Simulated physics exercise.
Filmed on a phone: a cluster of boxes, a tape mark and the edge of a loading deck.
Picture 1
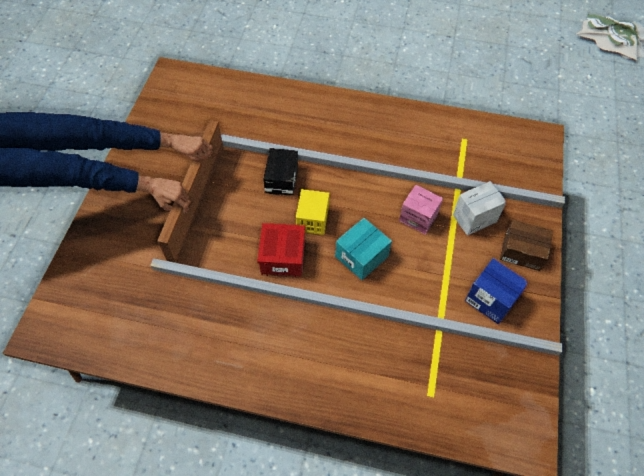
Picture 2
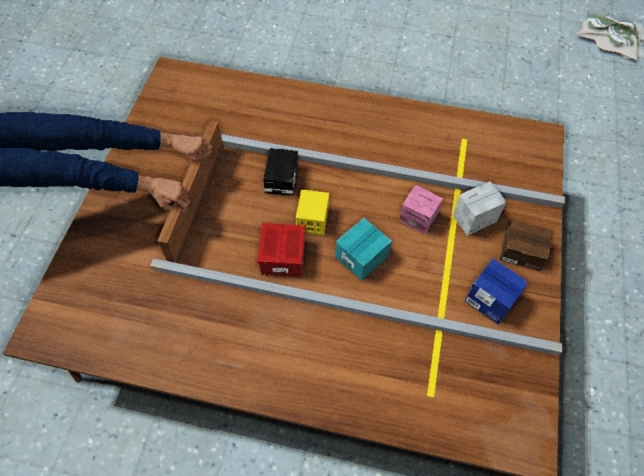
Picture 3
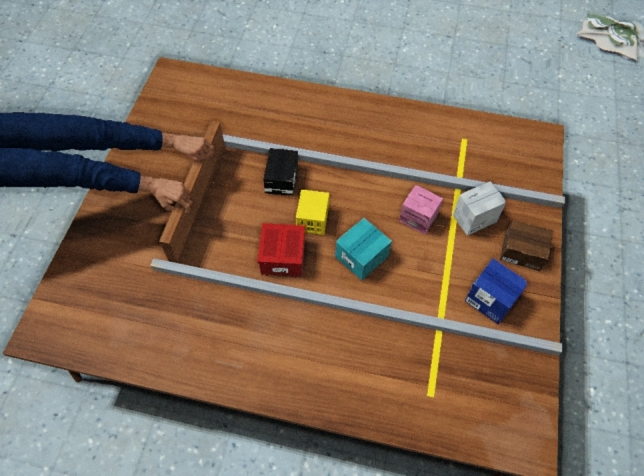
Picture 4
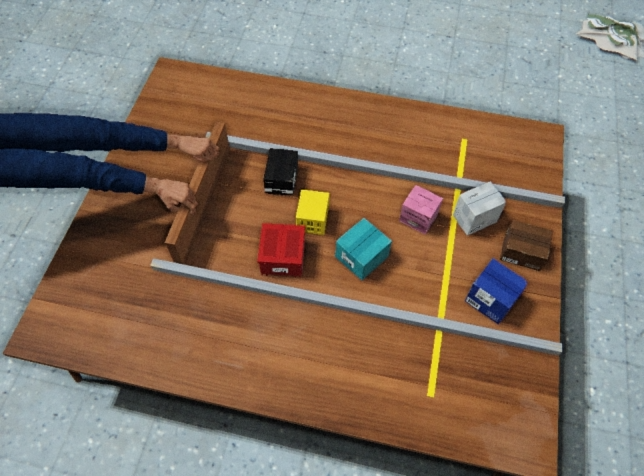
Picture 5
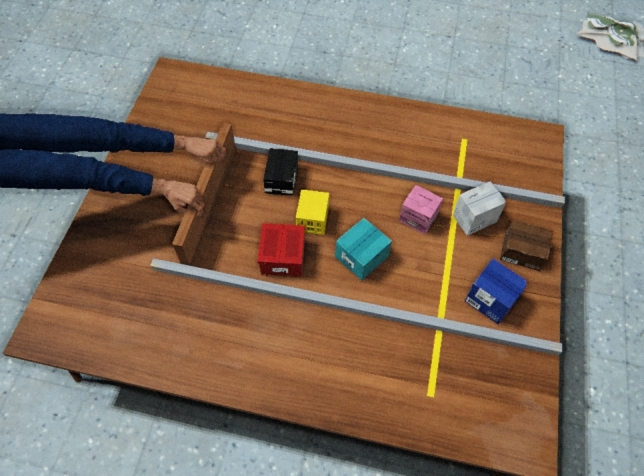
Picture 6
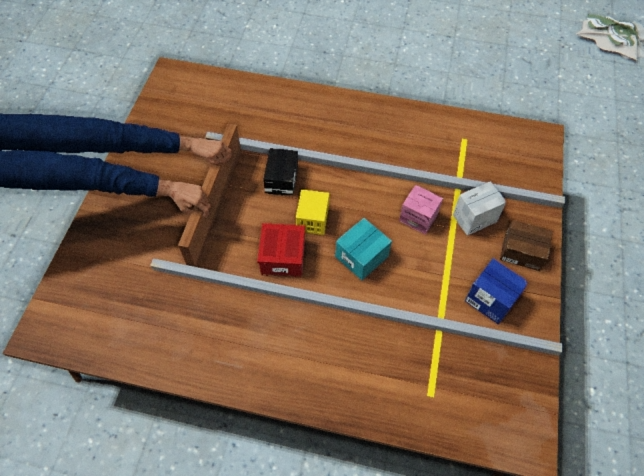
On a wooden deck between two pale rails, eight boxes of different colours sit scattered, three of them beyond a yellow tape line at the right. Two hands in dark blue sleeves rest on a wooden plank at the left, then push it slightly rightward, while every box stays still.
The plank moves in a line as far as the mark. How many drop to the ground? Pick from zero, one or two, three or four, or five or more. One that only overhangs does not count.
Here the number that fall off is zero.
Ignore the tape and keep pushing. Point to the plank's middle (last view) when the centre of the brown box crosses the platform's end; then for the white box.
For the brown box at (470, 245), for the white box at (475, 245).
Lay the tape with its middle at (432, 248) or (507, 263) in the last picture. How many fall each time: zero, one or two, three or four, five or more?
One after another: None; either three or four.
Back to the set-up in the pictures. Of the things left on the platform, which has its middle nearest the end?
That is the brown box.
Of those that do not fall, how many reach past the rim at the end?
That would be 1.
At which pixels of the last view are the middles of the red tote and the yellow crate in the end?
The red tote at (469, 291), the yellow crate at (467, 242).
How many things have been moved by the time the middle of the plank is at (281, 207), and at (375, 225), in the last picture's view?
2 and 5.
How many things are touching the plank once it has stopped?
The number is 3.
Early on, none off yet; brown box at rest near (526, 245); blue parcel at rest near (496, 292); white box at rest near (479, 209).
Finally, the number that fall off is zero.
